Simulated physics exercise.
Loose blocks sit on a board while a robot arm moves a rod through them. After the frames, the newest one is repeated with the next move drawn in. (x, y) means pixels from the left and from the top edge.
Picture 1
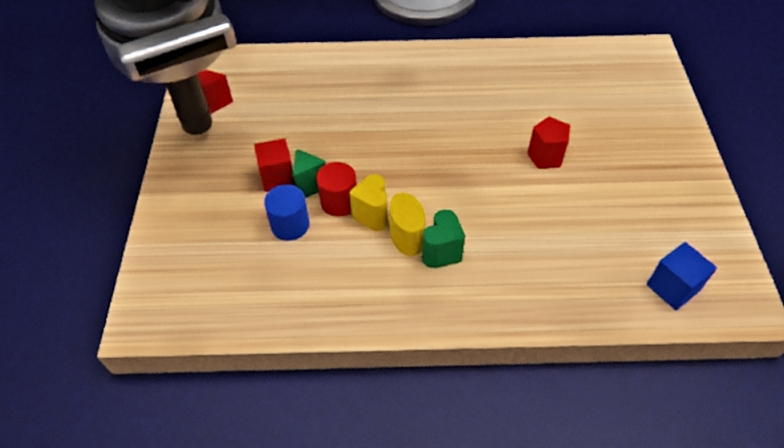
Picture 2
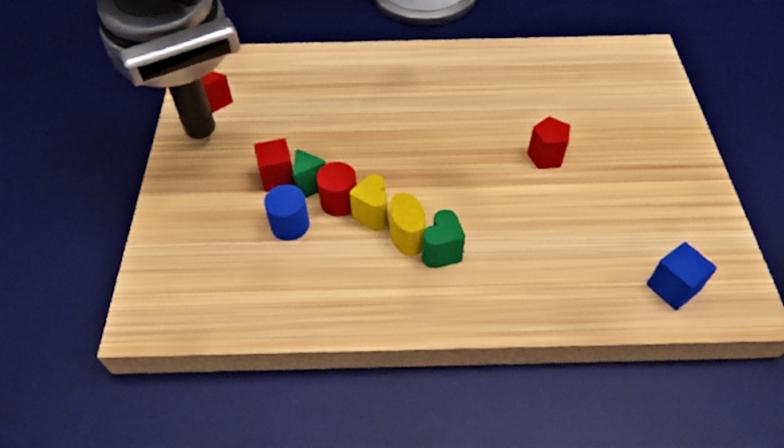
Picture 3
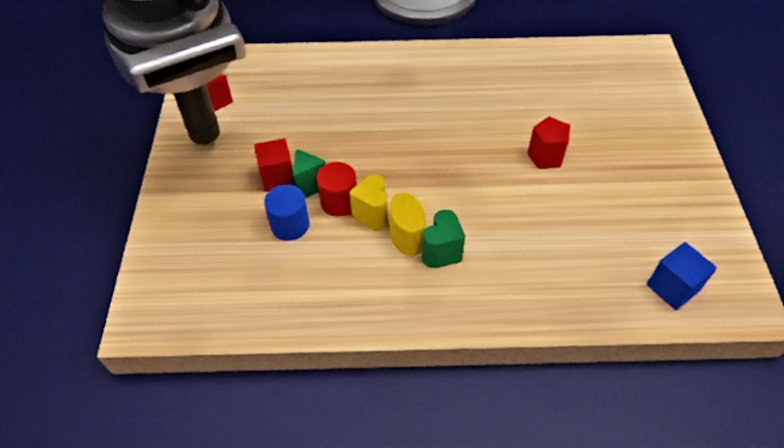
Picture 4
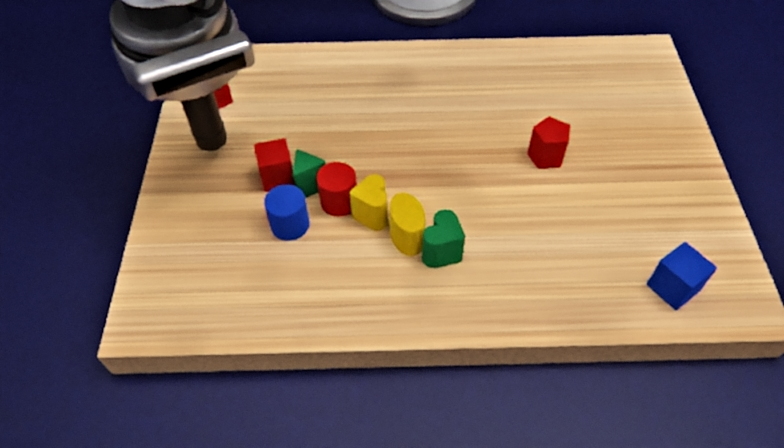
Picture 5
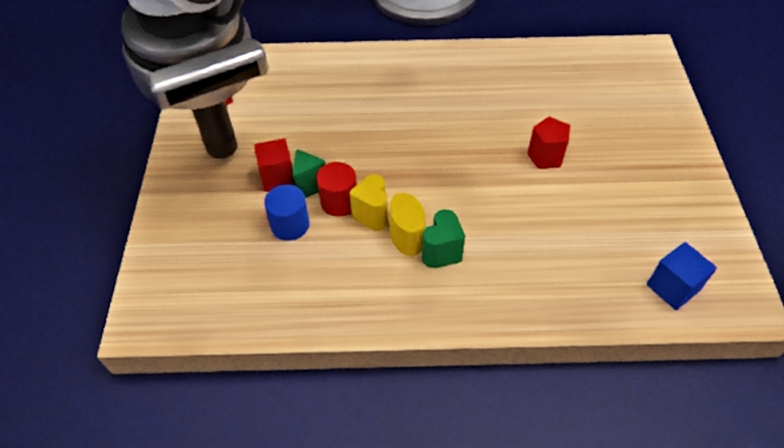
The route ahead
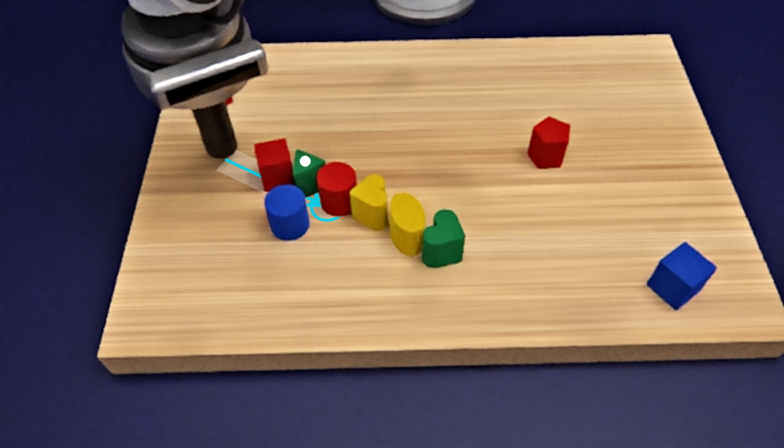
The robot arm's dark rod slid a short way down and to the right across the wooden board, drawing nearer the red square block, while all the colourful blocks stayed still.
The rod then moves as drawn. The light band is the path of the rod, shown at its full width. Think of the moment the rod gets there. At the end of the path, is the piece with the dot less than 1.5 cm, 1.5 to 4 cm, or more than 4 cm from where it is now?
It shifts over 4 cm.
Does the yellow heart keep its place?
No.
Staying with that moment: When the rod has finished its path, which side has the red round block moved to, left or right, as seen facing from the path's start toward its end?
Seen from start to end, it moves left.
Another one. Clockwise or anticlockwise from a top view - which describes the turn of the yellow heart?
Looking down on the board, it turns clockwise.
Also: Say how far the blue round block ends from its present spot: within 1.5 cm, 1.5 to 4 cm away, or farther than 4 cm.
Short of 1.5 cm.
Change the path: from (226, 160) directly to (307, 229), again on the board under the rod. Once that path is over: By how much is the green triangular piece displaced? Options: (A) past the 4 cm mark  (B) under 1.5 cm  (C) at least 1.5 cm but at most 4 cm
Letter C.
Drawn move, from (226, 160) to (328, 207); the dot is on the green triangular piece.
What follows on the original path. One third of the way, rod (256, 164); red square (287, 159); green triangular piece (317, 163), turned 15° anticlockwise; red round block (341, 178).
Two thirds of the way, rod (291, 180); red square (325, 173); green triangular piece (347, 154), turned 30° anticlockwise; red round block (366, 178); yellow heart (392, 196).
At the end, rod (327, 196); red square (363, 188); blue round block still; green triangular piece (358, 154), turned 55° anticlockwise; red round block (394, 171); yellow heart (417, 196), turned 75° clockwise.
